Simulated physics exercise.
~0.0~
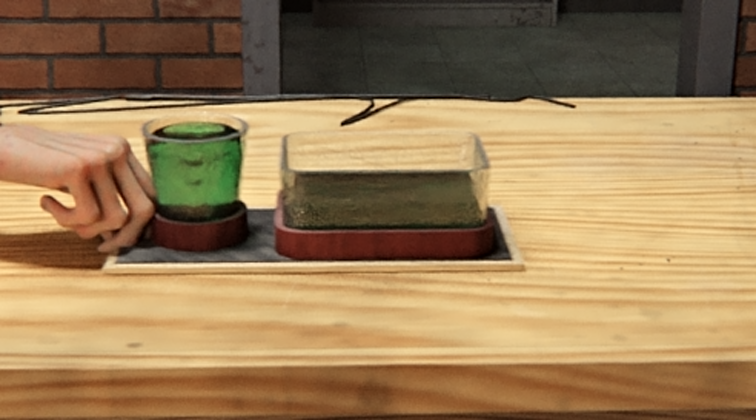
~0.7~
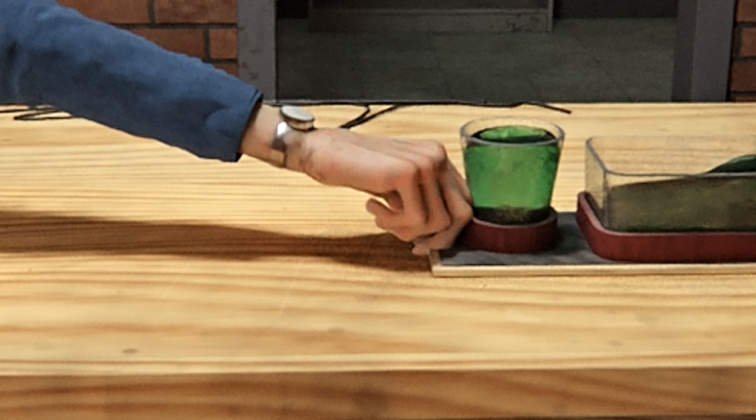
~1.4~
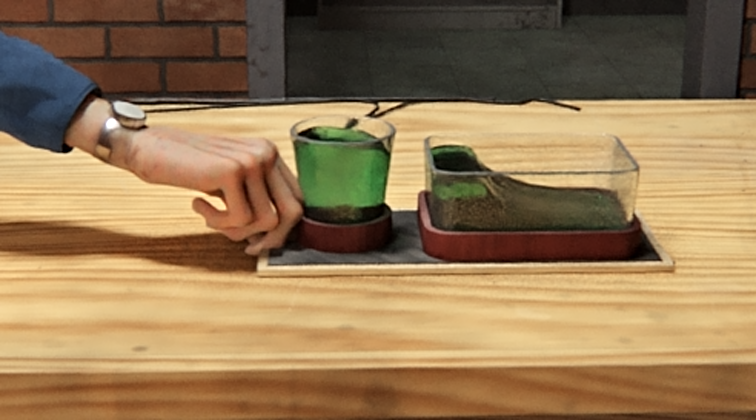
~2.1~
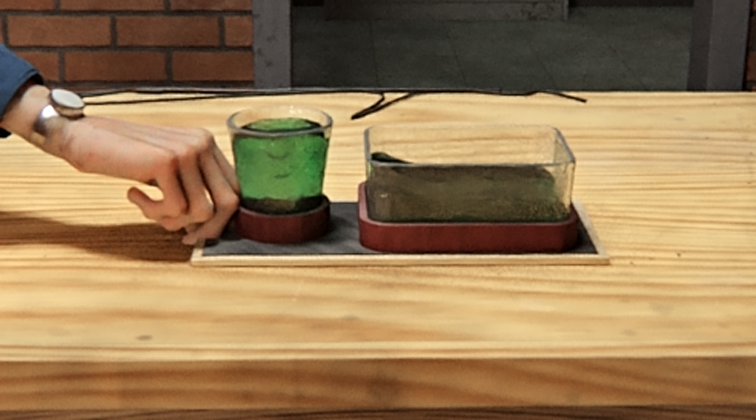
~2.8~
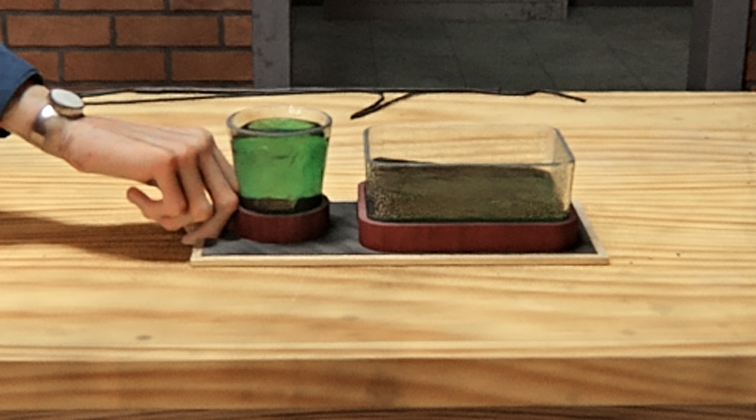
Tray with a green tumbler and oblong tub sliding right, then back left under a hand, water sloshing, and stopping.
